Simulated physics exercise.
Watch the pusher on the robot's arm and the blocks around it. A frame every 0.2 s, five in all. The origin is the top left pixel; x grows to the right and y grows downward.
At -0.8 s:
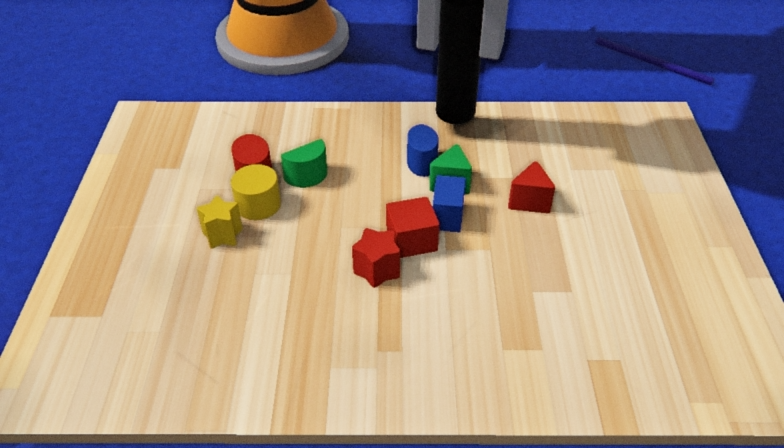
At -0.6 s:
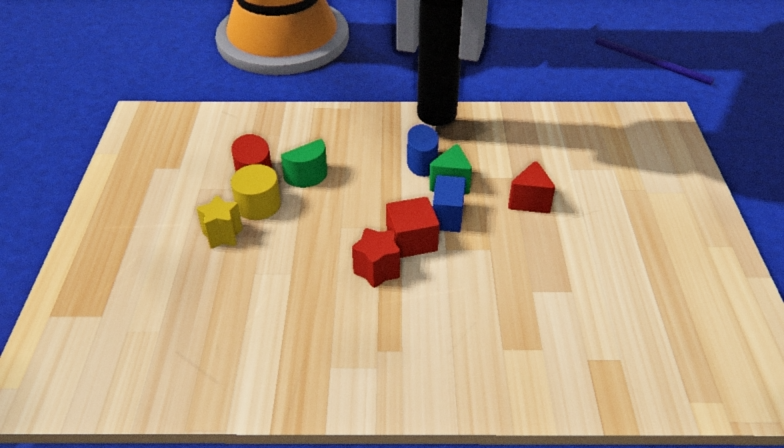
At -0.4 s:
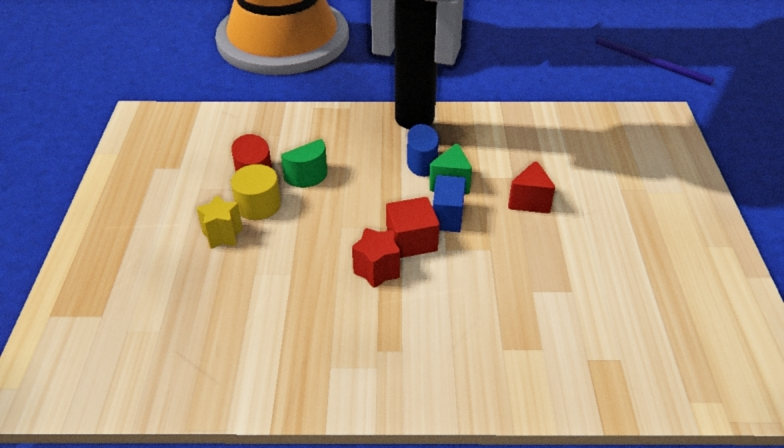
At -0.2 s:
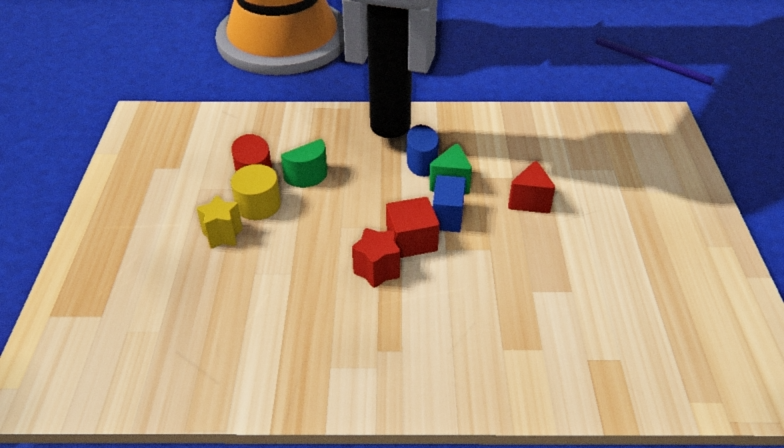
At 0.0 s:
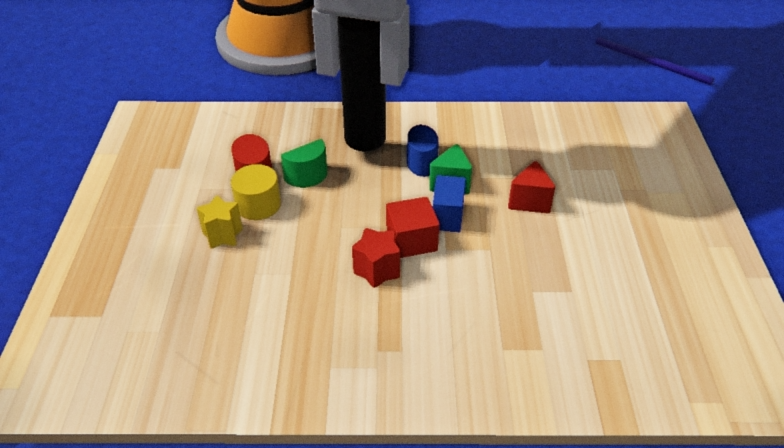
The black pusher moves left behind the blue block while the blocks stay still.
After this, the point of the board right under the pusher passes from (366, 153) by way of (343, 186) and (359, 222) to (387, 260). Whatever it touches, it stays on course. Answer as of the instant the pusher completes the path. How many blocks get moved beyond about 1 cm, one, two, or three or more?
My guess is two.
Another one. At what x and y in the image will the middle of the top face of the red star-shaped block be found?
The answer is (387, 266).
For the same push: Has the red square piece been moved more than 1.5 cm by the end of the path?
It seems so.
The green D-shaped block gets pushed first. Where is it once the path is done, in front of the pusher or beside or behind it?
My answer is that the green D-shaped block has slipped off.
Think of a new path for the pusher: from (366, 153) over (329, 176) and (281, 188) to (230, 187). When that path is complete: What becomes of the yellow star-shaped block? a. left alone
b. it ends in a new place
Answer: B.
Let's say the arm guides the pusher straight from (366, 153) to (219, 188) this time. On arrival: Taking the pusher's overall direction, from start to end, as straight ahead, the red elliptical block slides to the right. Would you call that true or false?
This is true.
The first path, step by step. One third of the way, pusher (342, 173); green D-shaped block (302, 153).
Two thirds of the way, pusher (359, 210); green D-shaped block (302, 153).
At the end, pusher (387, 247); green D-shaped block (302, 153); red star-shaped block (387, 266); red square piece (442, 227), turned 45° anticlockwise; blue elliptical block in place.
